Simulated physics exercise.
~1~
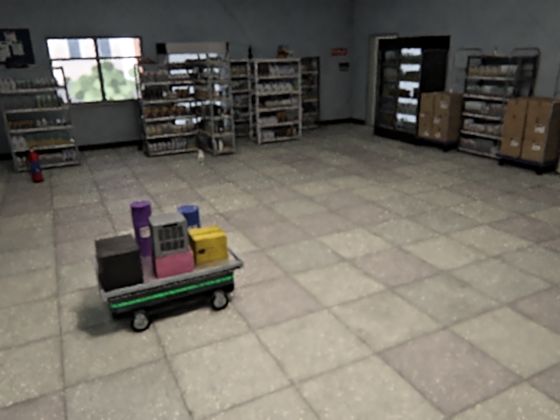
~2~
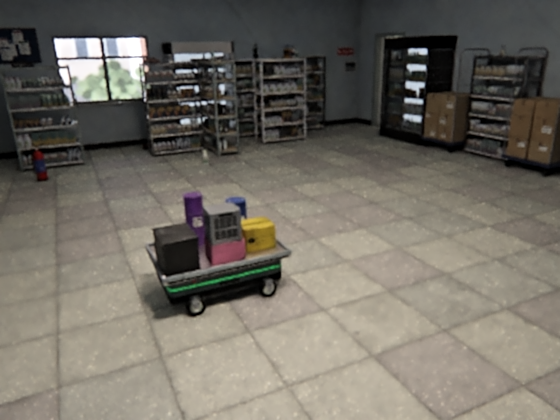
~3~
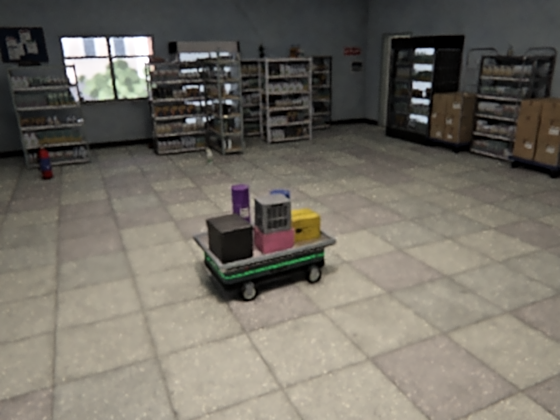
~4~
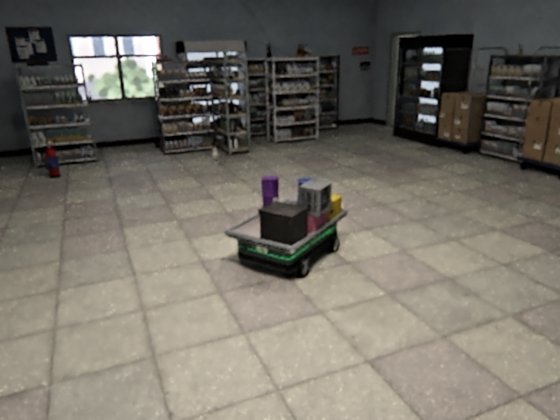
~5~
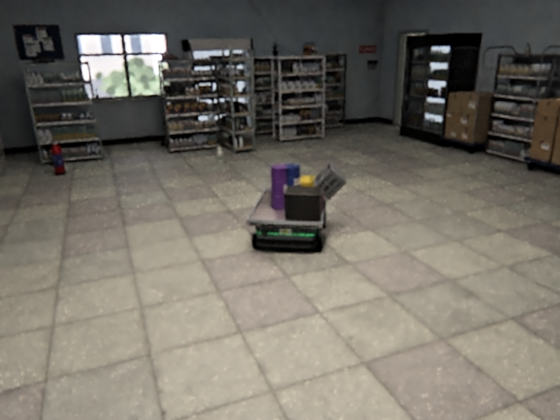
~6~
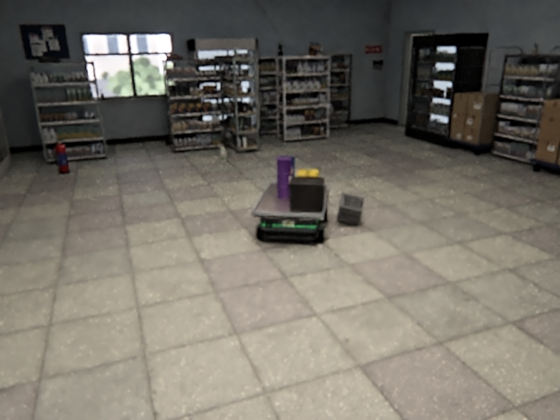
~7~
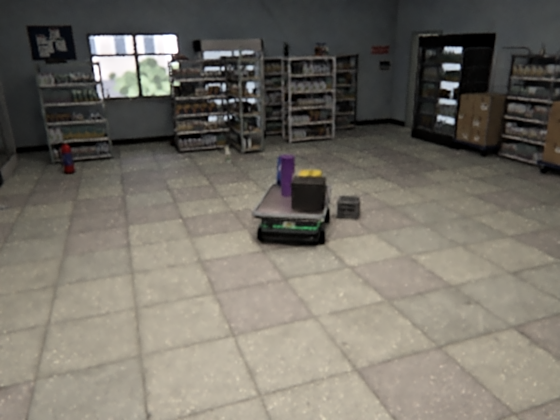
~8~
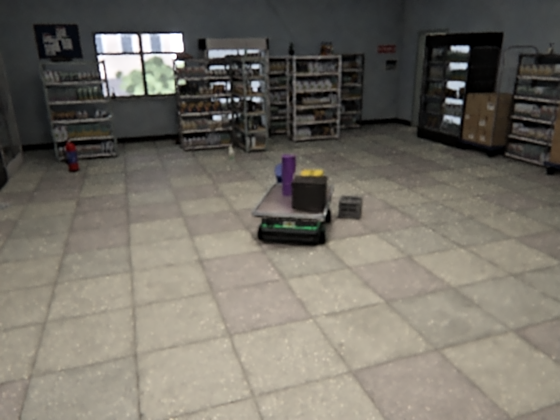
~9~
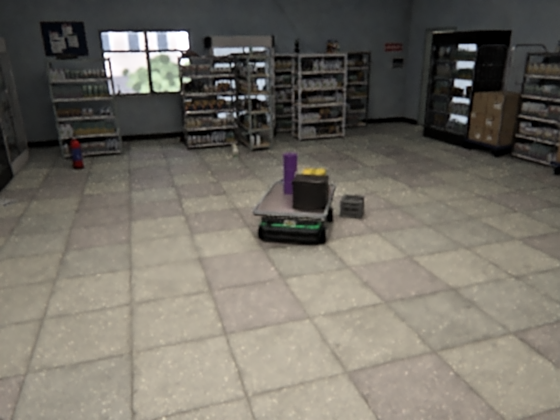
A low cart loaded with boxes and canisters rolled right across a tiled storeroom floor, then turned away toward the shelves, and a grey crate tipped off its right side onto the floor; the cart stopped with the purple canister still standing beside the black tote.
